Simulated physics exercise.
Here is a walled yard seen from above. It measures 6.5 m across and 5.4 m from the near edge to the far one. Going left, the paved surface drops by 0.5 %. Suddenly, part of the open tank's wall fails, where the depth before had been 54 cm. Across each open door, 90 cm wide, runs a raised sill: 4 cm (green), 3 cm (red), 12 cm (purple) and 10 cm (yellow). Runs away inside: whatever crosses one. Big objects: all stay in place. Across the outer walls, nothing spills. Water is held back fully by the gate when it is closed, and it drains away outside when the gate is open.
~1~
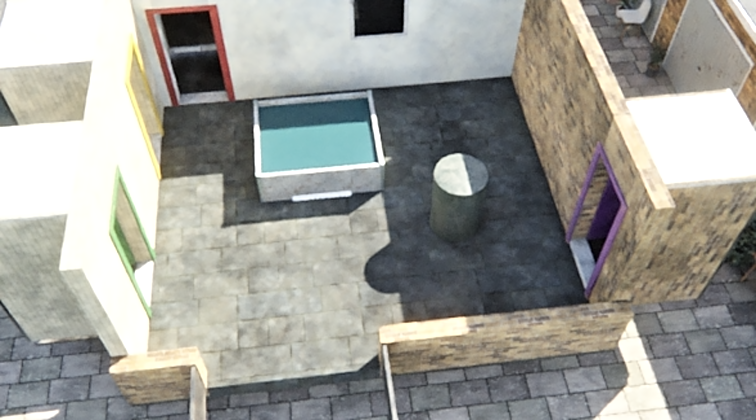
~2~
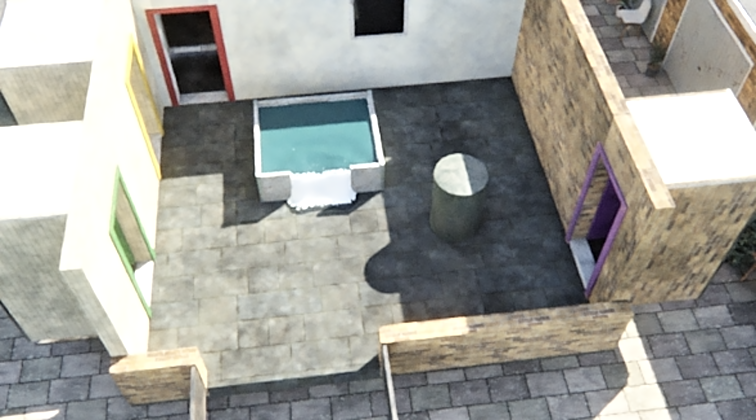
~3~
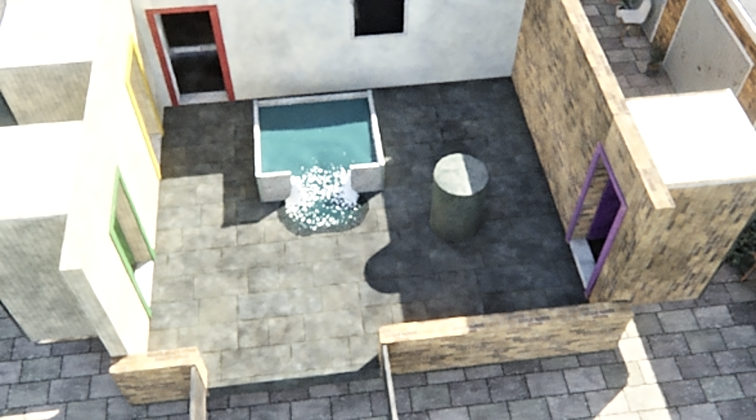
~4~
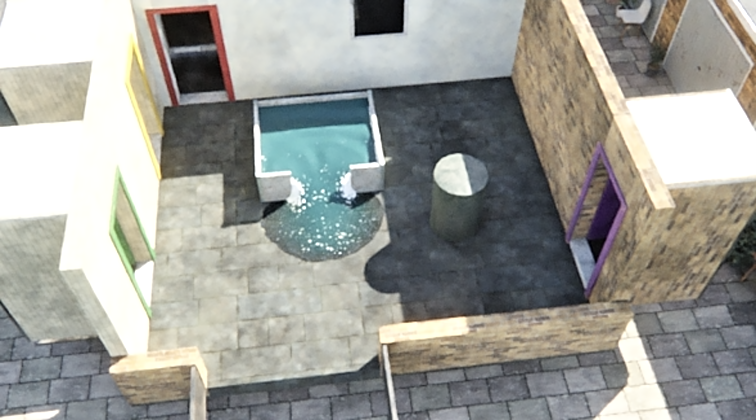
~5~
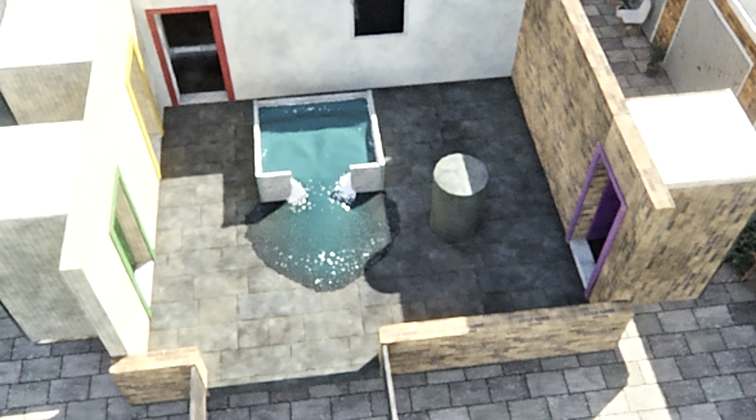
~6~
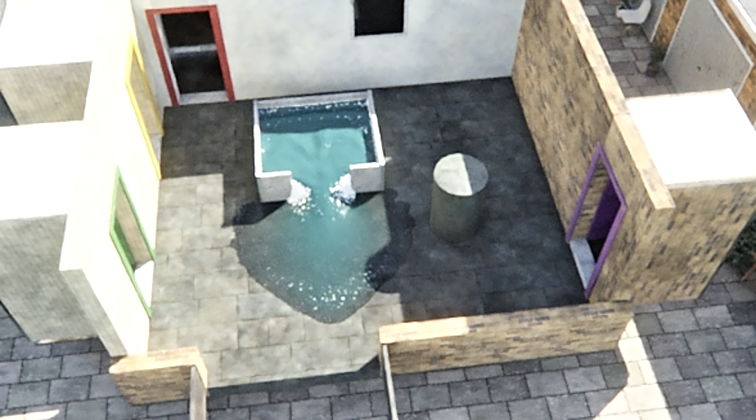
A small walled courtyard paved in grey stone lies below, seen from high above by a camera that stays still. A pale tank of blue-green water sits near the white back wall, a grey-green cylinder to its right, with red, yellow, green and purple openings around the walls. The tank's front gives way, and foaming water pours through the gap, spreading forward across the paving in a widening sheet.
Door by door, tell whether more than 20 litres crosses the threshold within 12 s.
Result: The green door will undershoot the limit, the red door will undershoot the limit, the purple door will undershoot the limit, the yellow door will undershoot the limit.
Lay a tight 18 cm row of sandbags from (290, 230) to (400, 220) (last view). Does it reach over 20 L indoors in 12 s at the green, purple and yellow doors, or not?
At the green door the limit is exceeded, at the purple door it is not reached, and at the yellow door it is not reached.
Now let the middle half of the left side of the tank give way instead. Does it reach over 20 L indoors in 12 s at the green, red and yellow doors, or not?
Green door doesn't reach it, red door surpasses it, yellow door surpasses it.
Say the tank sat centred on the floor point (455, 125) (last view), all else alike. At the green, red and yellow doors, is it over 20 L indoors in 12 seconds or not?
For the green door, the amount is too high; for the red door, the amount is too high; for the yellow door, the amount is acceptable.
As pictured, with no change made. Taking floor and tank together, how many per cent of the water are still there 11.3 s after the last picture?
About 52 percent of the water remains.
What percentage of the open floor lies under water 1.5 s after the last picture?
Wet share: Near 40 percent.
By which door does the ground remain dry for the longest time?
The final one is the red door.
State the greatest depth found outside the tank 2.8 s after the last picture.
Around 18 centimetres deep.
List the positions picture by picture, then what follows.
The open tank at (317, 136) is whole and still, 54 cm deep, in the first frame.
Water pours out at (322, 185) and has run 0.5 m, to (291, 204); typically 8 cm deep outside, 54 cm at the open tank's back, in the second frame.
Water pours out at (322, 187) and has run 0.8 m, to (297, 230); typically 9 cm deep outside, 54 cm at the open tank's back, in the third frame.
The front is at (311, 257), 1.3 m from the gap at (322, 187); 1.6 m2 of floor is under water; 54 cm left at the back of the open tank, in the fourth frame.
Water pours out at (322, 186) and has run 1.8 m, to (317, 286); typically 5 cm deep outside, 48 cm at the open tank's back, in the fifth frame.
The front is at (324, 317), 2.3 m from the gap at (322, 186); 3.9 m2 of floor is under water; 45 cm left at the back of the open tank, in the sixth frame.
Then, 0.7 s after the last picture water covers 30 % of the floor and is deepest (31 cm) near (324, 198); green door not reached, red door not reached, purple door not reached, yellow door not reached.
Then, 1.5 s after the last picture water covers 40 % of the floor and is deepest (22 cm) near (324, 198); green door not reached, red door not reached, purple door not reached, yellow door not reached.
Then, 2.8 s after the last picture water covers 40 % of the floor and is deepest (18 cm) near (313, 199); green door 4 cm at the sill, 1 L in, red door not reached, purple door 9 cm at the sill, 0 L in, yellow door not reached.
Then, 6.3 s after the last picture water covers 65 % of the floor and is deepest (8 cm) near (313, 199); green door 4 cm at the sill, 3 L in, red door not reached, purple door 6 cm at the sill, 0 L in, yellow door 1 cm at the sill, 0 L in.
Then, 11.3 s after the last picture water covers 85 % of the floor and is deepest (4 cm) near (313, 199); green door 3 cm at the sill, 3 L in, red door 3 cm at the sill, 0 L in, purple door 2 cm at the sill, 0 L in, yellow door 2 cm at the sill, 0 L in.
